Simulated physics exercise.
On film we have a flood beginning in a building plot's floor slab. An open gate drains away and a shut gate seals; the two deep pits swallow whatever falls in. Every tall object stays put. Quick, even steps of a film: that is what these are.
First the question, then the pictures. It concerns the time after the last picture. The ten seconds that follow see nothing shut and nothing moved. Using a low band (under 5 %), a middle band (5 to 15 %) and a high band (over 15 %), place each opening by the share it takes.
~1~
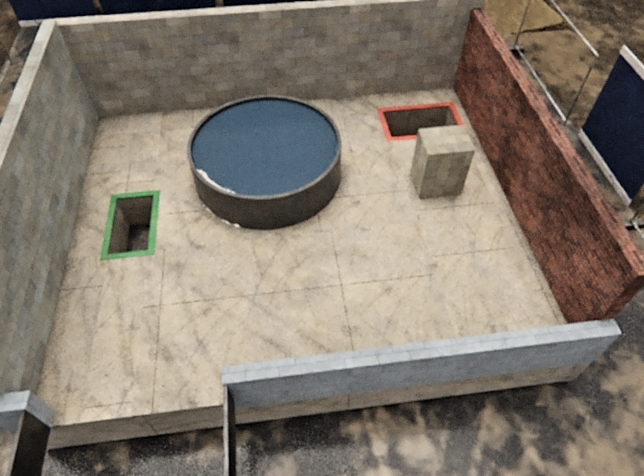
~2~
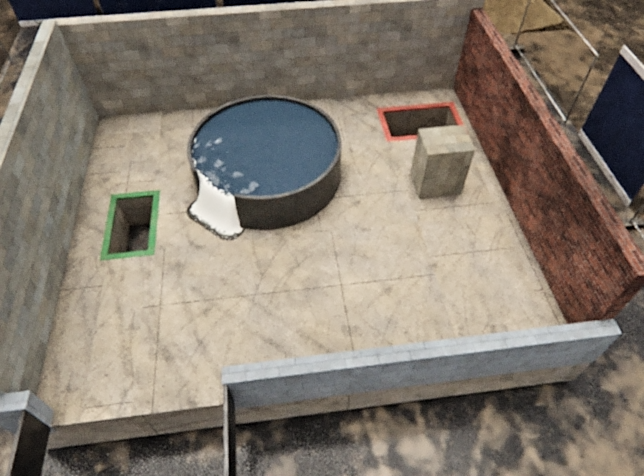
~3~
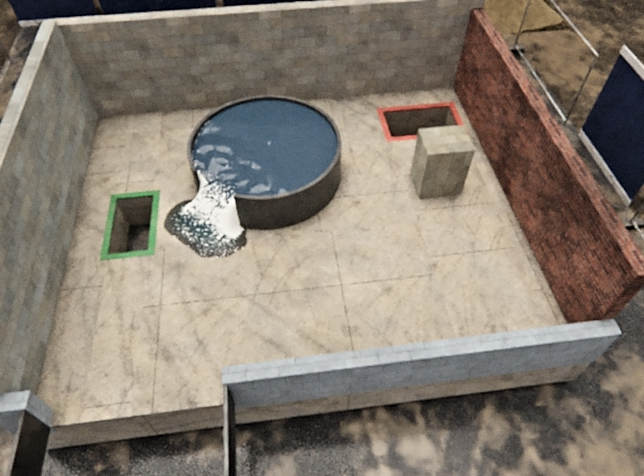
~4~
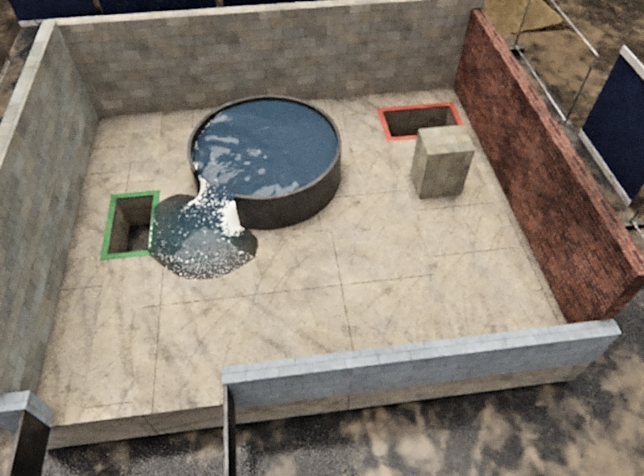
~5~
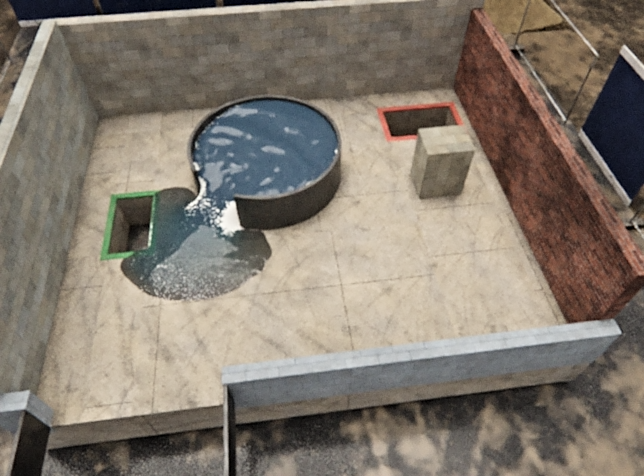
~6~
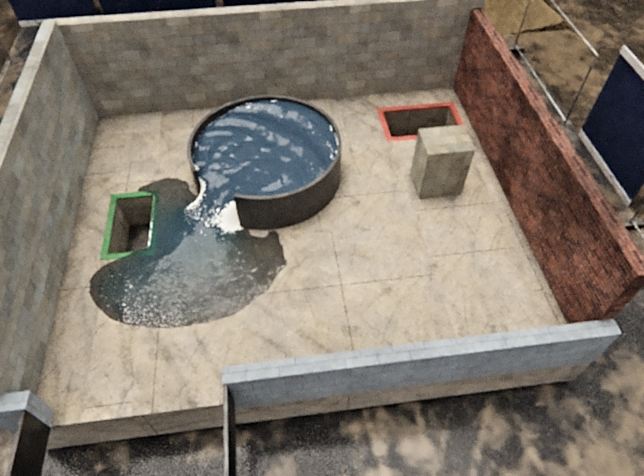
The gate is in the high band; the red pit is in the low band; the green pit is in the high band.
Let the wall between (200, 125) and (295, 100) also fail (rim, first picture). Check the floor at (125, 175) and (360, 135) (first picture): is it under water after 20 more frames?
Result, point by point: Inundated; inundated.
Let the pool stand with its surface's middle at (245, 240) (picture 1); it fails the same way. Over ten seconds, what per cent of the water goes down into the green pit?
Roughly, in per cent: Green 6.
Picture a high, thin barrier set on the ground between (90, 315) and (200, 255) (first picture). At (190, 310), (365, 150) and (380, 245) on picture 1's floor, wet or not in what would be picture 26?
In that order, I'd expect them to be reached by the flood, kept clear of the flood and kept clear of the flood.
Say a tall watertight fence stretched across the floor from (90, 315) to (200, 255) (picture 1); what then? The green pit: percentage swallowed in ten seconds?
Share for the green pit - 30 percent.
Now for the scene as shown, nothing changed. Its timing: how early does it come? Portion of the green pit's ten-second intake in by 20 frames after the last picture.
Estimated share: About 55 %.
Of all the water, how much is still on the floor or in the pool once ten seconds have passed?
Around 38 parts in a hundred.
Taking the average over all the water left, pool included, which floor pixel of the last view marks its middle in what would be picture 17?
Roughly (243, 201).
A moment on, water covers 25 % of the floor; the gate 0 %, the red pit 0 %, the green pit 4 %.
Next, water covers 25 % of the floor; the gate 5 %, the red pit 0 %, the green pit 8 %.
Then, water covers 30 % of the floor; the gate 14 %, the red pit 0 %, the green pit 12 %.
Later, water covers 30 % of the floor; the gate 28 %, the red pit 0 %, the green pit 18 %.
In the end, water covers 35 % of the floor; the gate 39 %, the red pit 0 %, the green pit 24 %.
